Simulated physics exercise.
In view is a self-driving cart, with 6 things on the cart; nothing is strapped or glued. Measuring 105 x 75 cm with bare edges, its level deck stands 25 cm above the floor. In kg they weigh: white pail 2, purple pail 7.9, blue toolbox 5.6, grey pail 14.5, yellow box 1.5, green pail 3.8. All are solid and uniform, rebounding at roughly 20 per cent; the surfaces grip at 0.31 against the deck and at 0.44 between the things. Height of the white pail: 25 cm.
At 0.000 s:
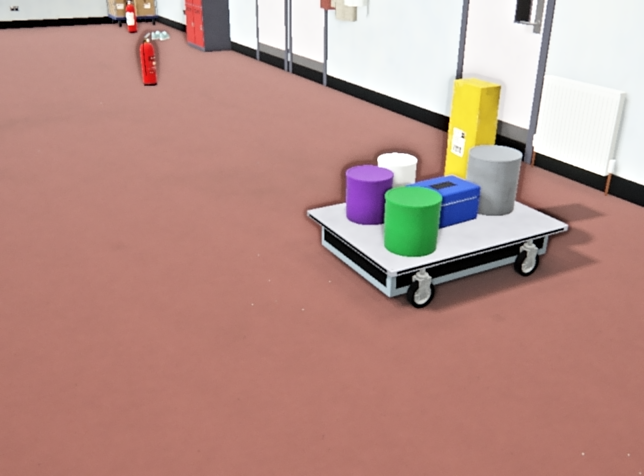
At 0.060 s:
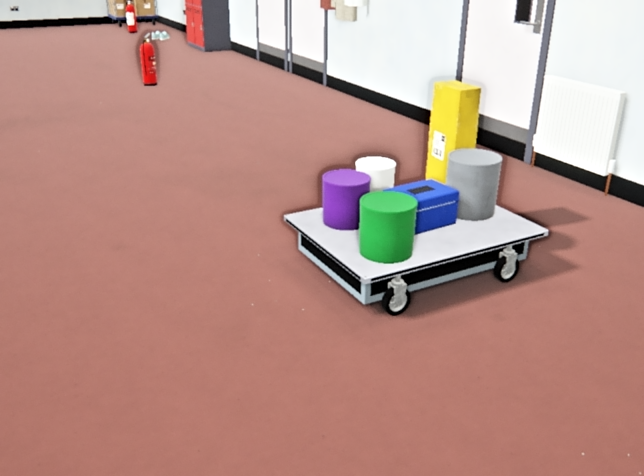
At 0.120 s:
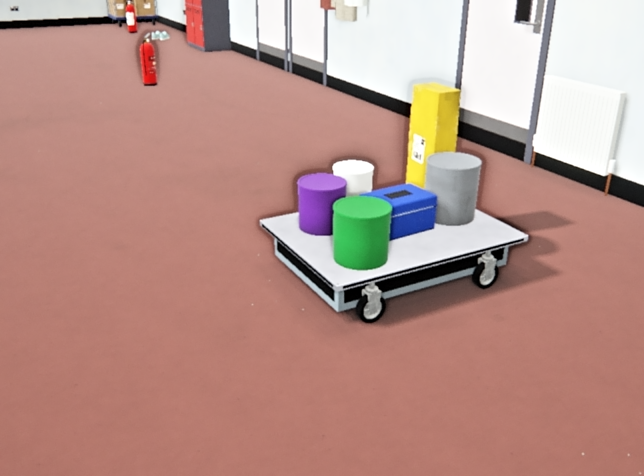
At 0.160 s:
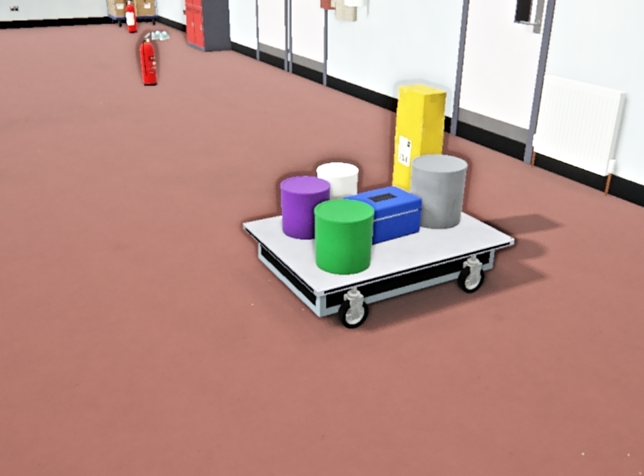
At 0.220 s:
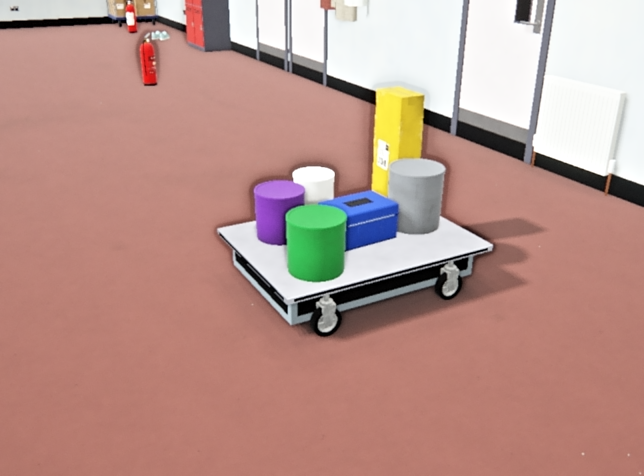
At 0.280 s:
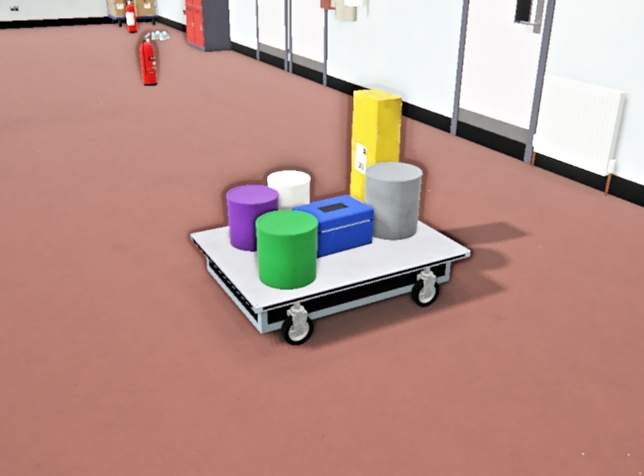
A flat cart carrying colourful pails, a blue toolbox and a tall yellow box rolls steadily leftward across a reddish floor.
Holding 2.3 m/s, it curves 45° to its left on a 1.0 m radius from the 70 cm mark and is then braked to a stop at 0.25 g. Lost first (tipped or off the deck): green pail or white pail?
Lost first: The latter.
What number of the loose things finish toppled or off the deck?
The number here is 4.
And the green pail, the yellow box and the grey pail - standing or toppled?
Final state - green pail: Goes over; yellow box: Goes over; grey pail: Remains on its base.
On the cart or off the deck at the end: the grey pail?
Grey pail: Stays in bounds.
By 0.58 s, cart has run 133 cm, turned 28°; white pail and purple pail now off the deck; green pail 33 cm from its spot near (138, 298); blue toolbox 16 cm from its spot.
By 0.98 s, cart has run 220 cm, turned 45°; yellow box and green pail now off the deck; blue toolbox 38 cm from its spot; grey pail 20 cm from its spot.
By 1.48 s, cart has run 280 cm, turned 45°; blue toolbox 38 cm from its spot; grey pail 20 cm from its spot.
When it is over (2.3 s), off the deck, white pail, purple pail, yellow box and green pail; not toppled but over 10 cm from the start, blue toolbox and grey pail. Green pail went at 0.86 s; white pail went at 0.52 s.
